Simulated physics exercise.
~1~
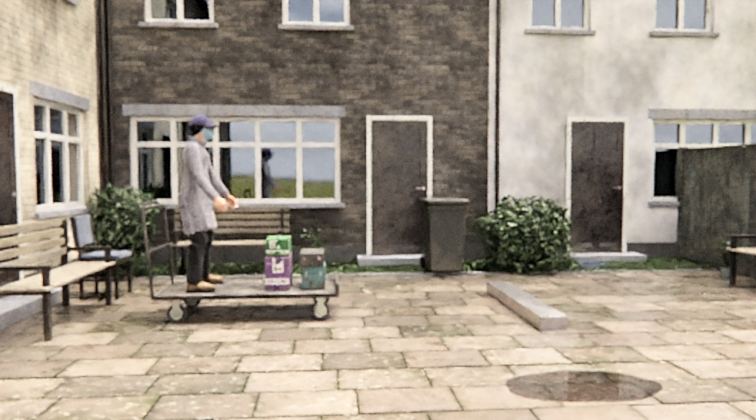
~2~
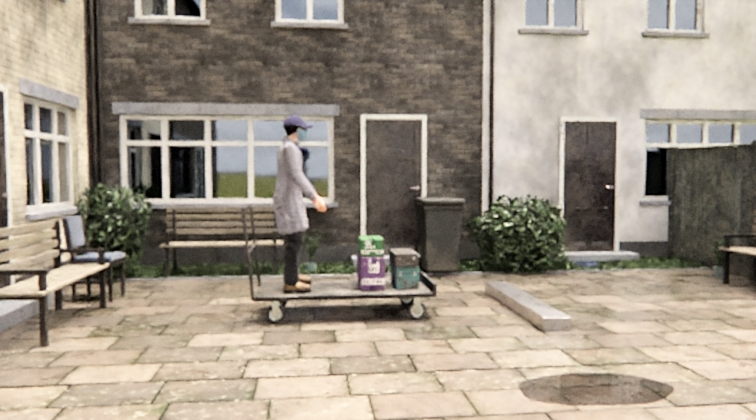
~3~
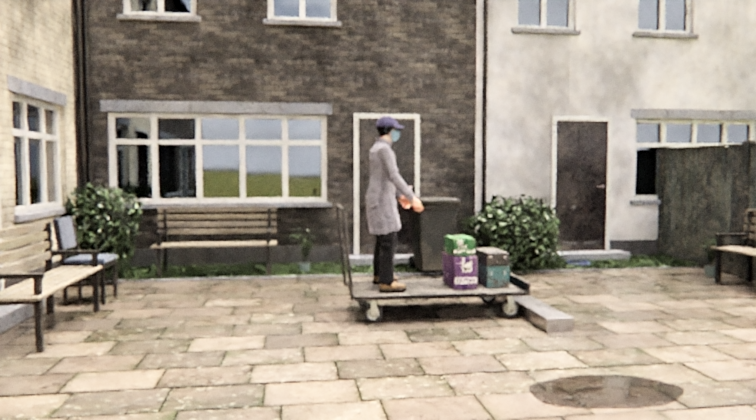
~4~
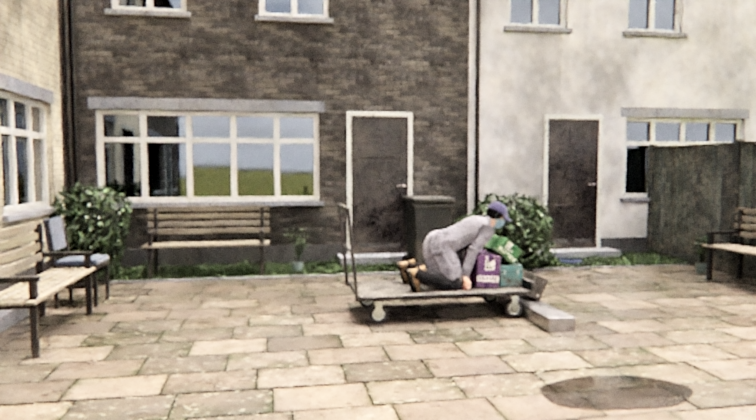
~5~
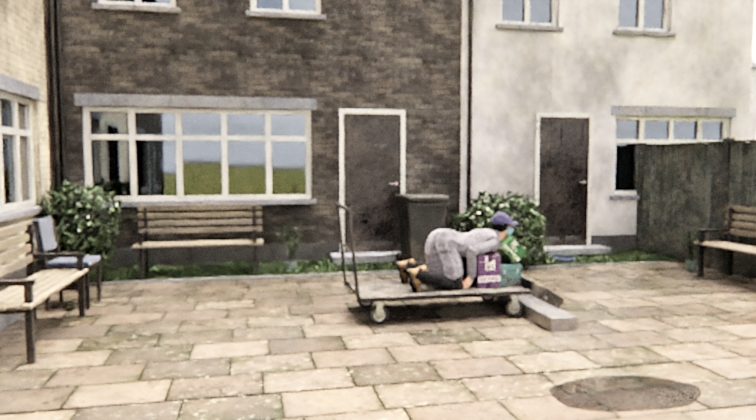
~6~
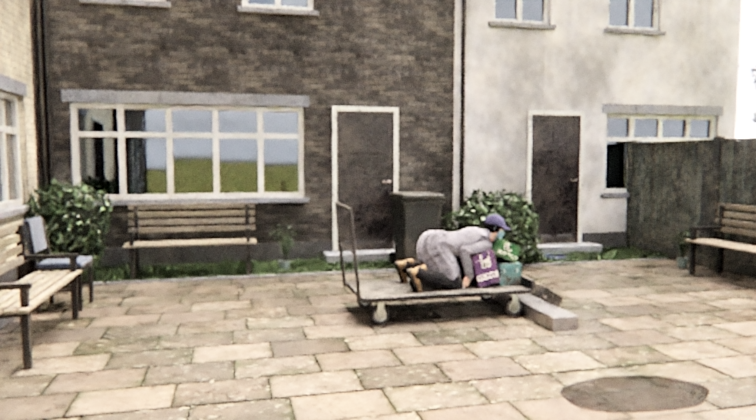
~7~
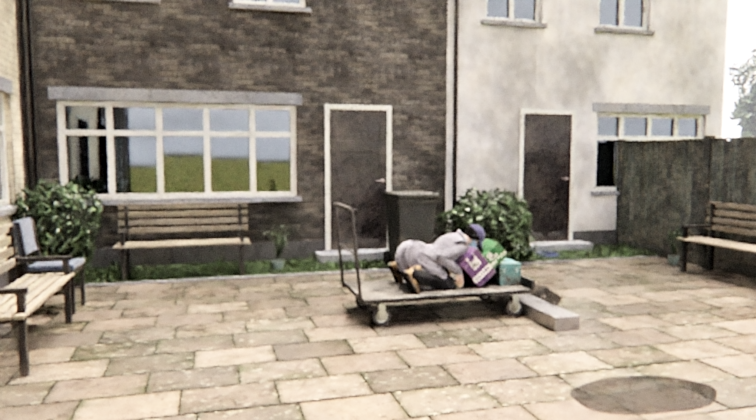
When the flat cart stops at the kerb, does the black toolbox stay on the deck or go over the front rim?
The black toolbox goes over the front rim of the cart when it stops at the kerb.
